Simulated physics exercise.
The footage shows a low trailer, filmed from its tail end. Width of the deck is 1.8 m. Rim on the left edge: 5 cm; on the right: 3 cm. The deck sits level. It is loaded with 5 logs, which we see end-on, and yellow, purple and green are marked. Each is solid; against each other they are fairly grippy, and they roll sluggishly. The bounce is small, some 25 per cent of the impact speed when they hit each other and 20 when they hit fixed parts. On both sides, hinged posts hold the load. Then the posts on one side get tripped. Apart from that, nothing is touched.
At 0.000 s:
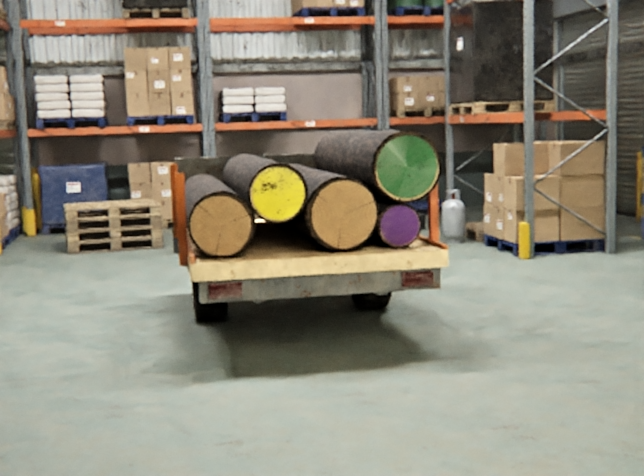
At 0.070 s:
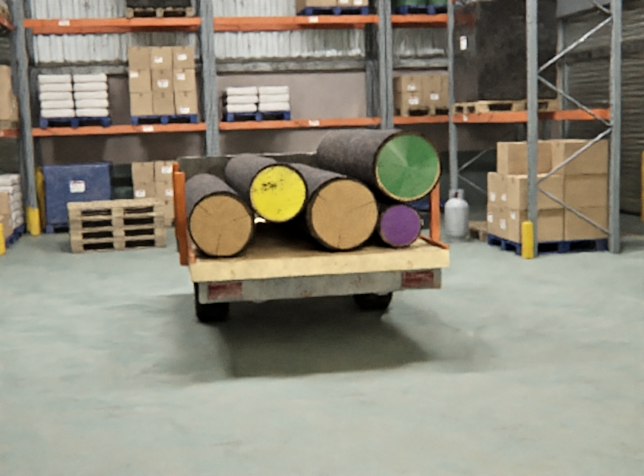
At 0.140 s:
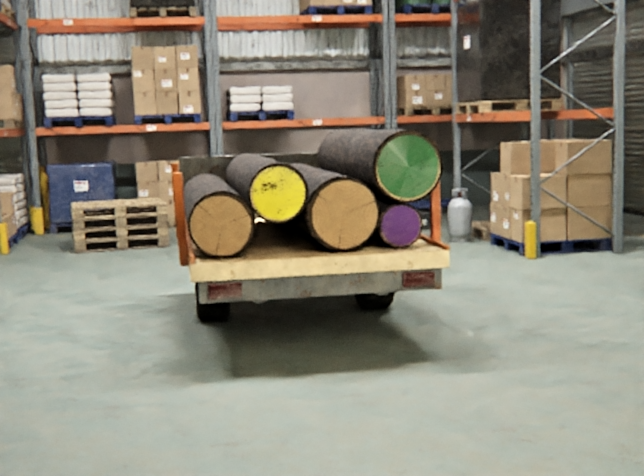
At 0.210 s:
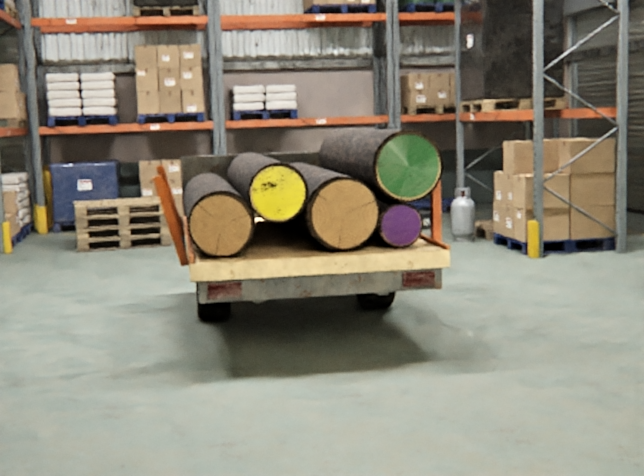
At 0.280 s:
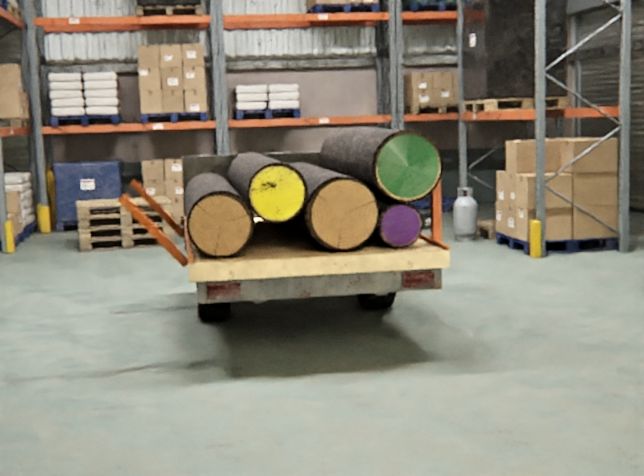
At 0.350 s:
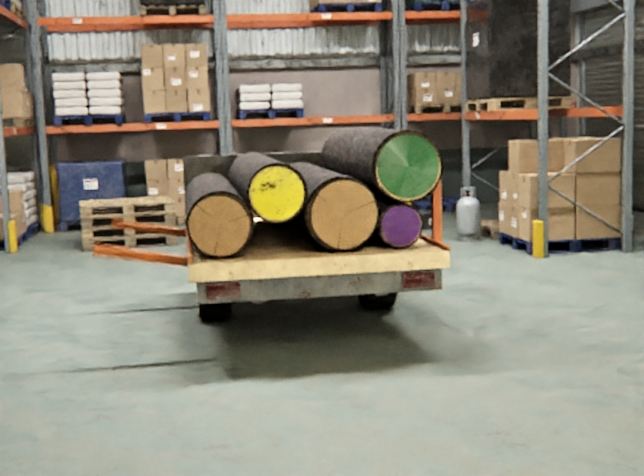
Trailer stacked with logs standing in a warehouse, its left side posts swinging outward and down while the logs stay still.
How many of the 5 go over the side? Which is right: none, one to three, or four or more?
The right one is none.
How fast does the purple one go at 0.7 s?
Near 0.0 m/s.
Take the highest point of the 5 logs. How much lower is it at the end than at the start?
0 cm.
After 0.7 s, yellow is up on others, 60 cm from the left edge; purple is on the deck, 30 cm from the right edge; green is up on others, 25 cm from the right edge; 0 gone from the deck.
At rest (1.1 s), yellow is up on others, 60 cm from the left edge; purple is on the deck, 30 cm from the right edge; green is up on others, 25 cm from the right edge; 0 gone from the deck.
